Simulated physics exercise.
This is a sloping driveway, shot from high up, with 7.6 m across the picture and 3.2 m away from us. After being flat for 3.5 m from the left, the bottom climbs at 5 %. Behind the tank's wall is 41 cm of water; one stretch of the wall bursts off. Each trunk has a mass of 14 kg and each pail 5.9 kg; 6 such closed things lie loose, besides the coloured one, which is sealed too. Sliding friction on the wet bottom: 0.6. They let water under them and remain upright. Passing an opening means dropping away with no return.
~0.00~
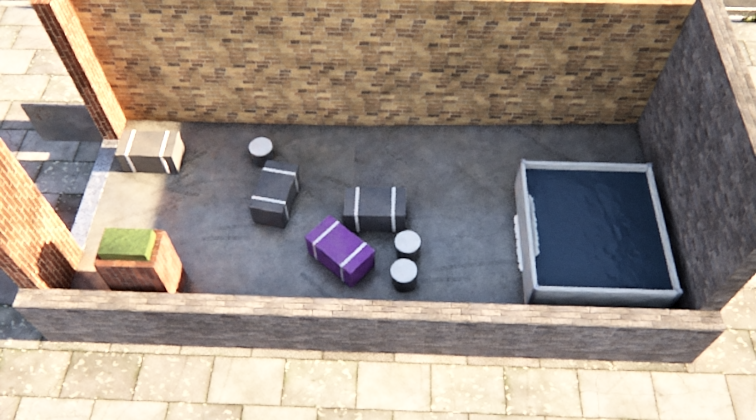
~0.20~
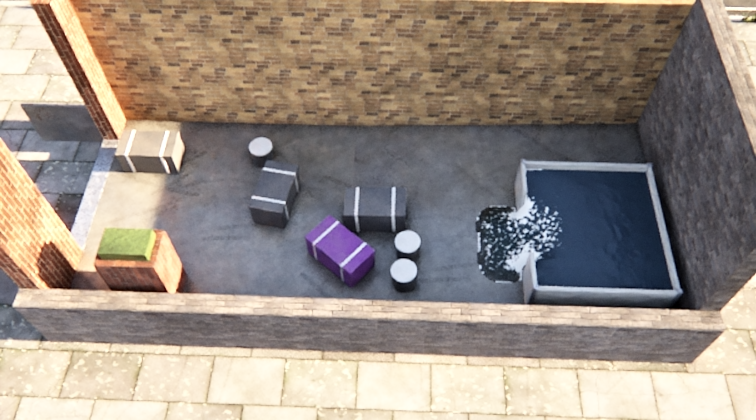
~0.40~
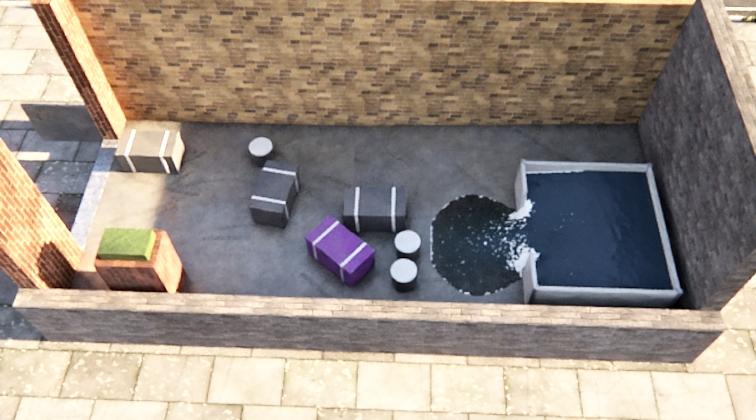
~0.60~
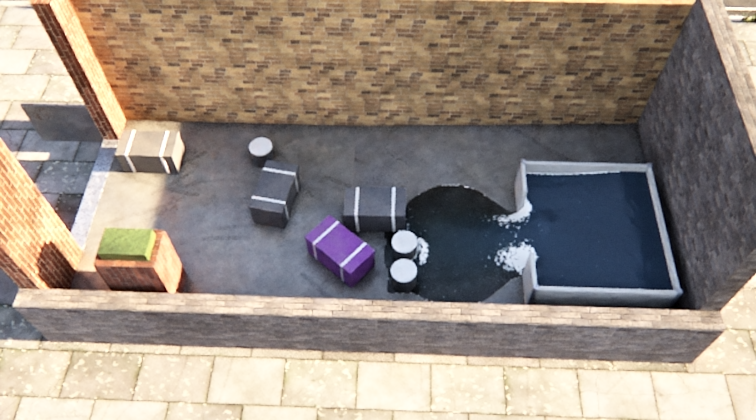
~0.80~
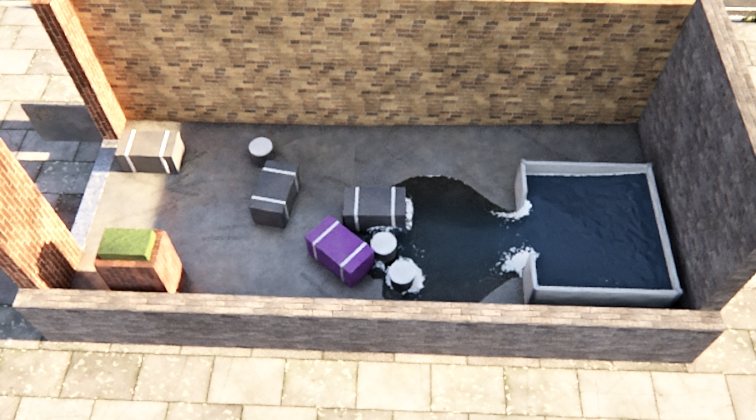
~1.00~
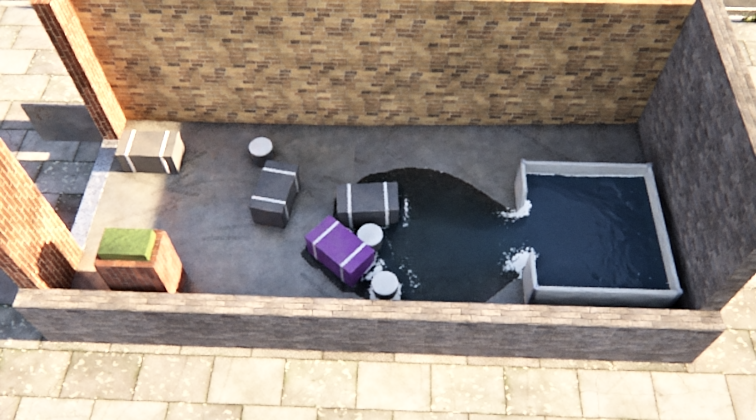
To begin with, a purple trunk, gray trunks and round drums sit on a dry walled driveway beside a full tank. The tank's left wall bursts open and dark water spreads leftward across the ground. It reaches the nearest objects, nudging two drums and a gray trunk slightly left, while the purple trunk stays put.
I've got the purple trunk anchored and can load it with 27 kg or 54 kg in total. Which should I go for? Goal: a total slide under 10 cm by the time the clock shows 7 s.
Neither will be enough.
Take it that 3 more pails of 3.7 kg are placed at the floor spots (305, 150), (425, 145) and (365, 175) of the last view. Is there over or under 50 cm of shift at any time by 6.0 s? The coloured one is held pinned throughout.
Beyond the mark, within the mark, beyond the mark.
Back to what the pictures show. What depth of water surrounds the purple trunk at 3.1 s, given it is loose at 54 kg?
8 cm, roughly.
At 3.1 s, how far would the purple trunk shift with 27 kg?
I'd put it at roughly 200 cm.
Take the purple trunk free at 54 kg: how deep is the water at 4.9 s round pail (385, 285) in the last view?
Depth: Near 3 cm.
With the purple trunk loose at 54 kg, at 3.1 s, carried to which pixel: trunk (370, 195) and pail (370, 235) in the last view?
Somewhere about (246, 114) and (183, 137).
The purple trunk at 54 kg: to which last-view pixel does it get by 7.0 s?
Estimated position: About (284, 254).
After 1.4 s the purple trunk would be 32 cm from its start with 27 kg and 6 cm from its start with 54 kg; 9 cm of water round it then.
After 3.1 s the purple trunk would be 178 cm from its start with 27 kg and 69 cm from its start with 54 kg; 8 cm of water round it then.
After 4.9 s the purple trunk would be 208 cm from its start with 27 kg and 70 cm from its start with 54 kg; 7 cm of water round it then.
After 7.0 s the purple trunk would be 217 cm from its start with 27 kg and 70 cm from its start with 54 kg; 6 cm of water round it then.
